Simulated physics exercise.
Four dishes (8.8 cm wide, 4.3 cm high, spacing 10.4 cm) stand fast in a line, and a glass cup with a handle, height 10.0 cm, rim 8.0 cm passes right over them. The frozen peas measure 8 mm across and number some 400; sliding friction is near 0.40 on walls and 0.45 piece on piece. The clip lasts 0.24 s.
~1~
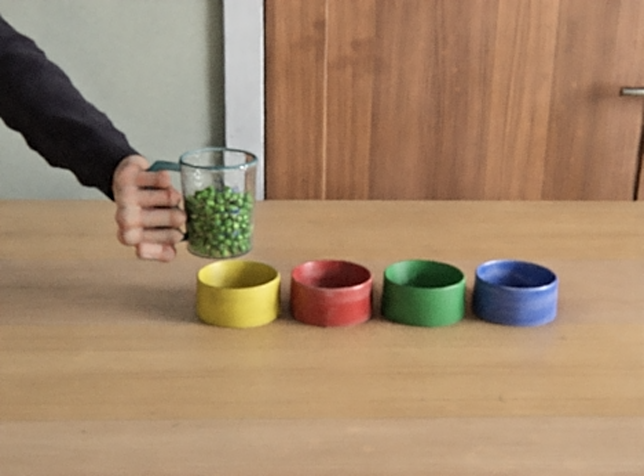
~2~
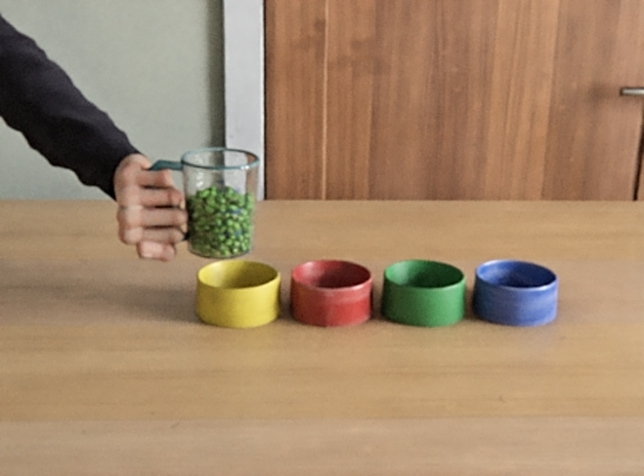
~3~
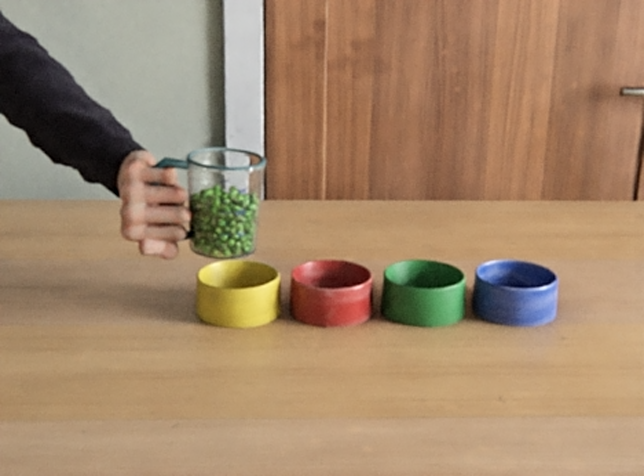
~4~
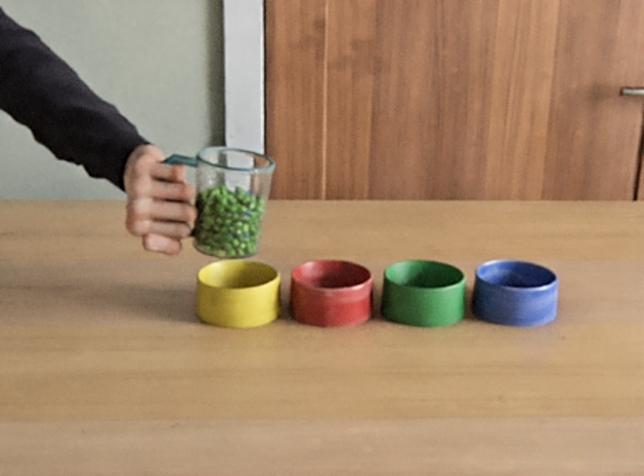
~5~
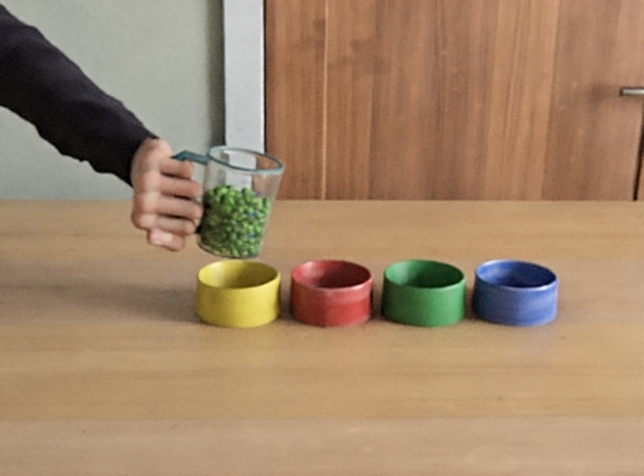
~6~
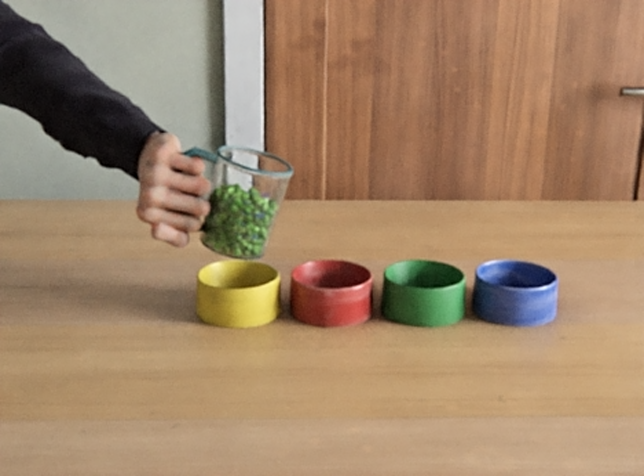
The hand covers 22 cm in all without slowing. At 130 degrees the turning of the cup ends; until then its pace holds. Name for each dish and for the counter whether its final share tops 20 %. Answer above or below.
Red: Below, blue: Below, green: Above, yellow: Below, counter: Above.
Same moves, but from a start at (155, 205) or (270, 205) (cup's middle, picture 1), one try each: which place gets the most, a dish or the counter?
Most goes to: Green; blue.
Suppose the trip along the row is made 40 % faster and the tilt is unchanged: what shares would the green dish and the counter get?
Then: Green 30, counter 40.
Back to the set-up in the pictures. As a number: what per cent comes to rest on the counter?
Roughly 35 per cent.
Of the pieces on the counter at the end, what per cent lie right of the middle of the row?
About 100 per cent.
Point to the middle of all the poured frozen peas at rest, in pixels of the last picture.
At about (448, 301).
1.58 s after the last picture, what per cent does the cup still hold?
Roughly 0 per cent.
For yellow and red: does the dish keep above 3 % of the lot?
Yellow no; red no.
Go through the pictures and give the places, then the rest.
In the first frame, cup at (219, 204), tilt 0 degrees, lip at (256, 159), moved 0.0 cm; middle of the pieces at (218, 216); yellow dish at (238, 275); red dish at (332, 275); green dish at (424, 275); blue dish at (516, 275).
In the second frame, cup at (221, 204), tilt 1 degrees, lip at (258, 159), moved 0.1 cm; middle of the pieces at (219, 216).
In the third frame, cup at (225, 204), tilt 3 degrees, lip at (264, 161), moved 0.6 cm; middle of the pieces at (223, 216).
In the fourth frame, cup at (231, 204), tilt 7 degrees, lip at (273, 164), moved 1.2 cm; middle of the pieces at (228, 215).
In the fifth frame, cup at (237, 204), tilt 11 degrees, lip at (282, 167), moved 1.9 cm; middle of the pieces at (234, 215).
In the sixth frame, cup at (244, 204), tilt 15 degrees, lip at (291, 170), moved 2.6 cm; middle of the pieces at (239, 215); yellow dish at (238, 275); red dish at (332, 275); green dish at (424, 275); blue dish at (516, 275).
Then, 0.64 s after the last picture, tilt 69 degrees; cup holds 100 %.
Then, 1.07 s after the last picture, tilt 105 degrees; cup holds 90 %, green 10 %.
Then, 1.58 s after the last picture, tilt 130 degrees; cup holds 0 %, blue 10 %, green 55 %.
In the end, red 0 %, blue 10 %, green 55 %, yellow 0 %, counter 35 %.
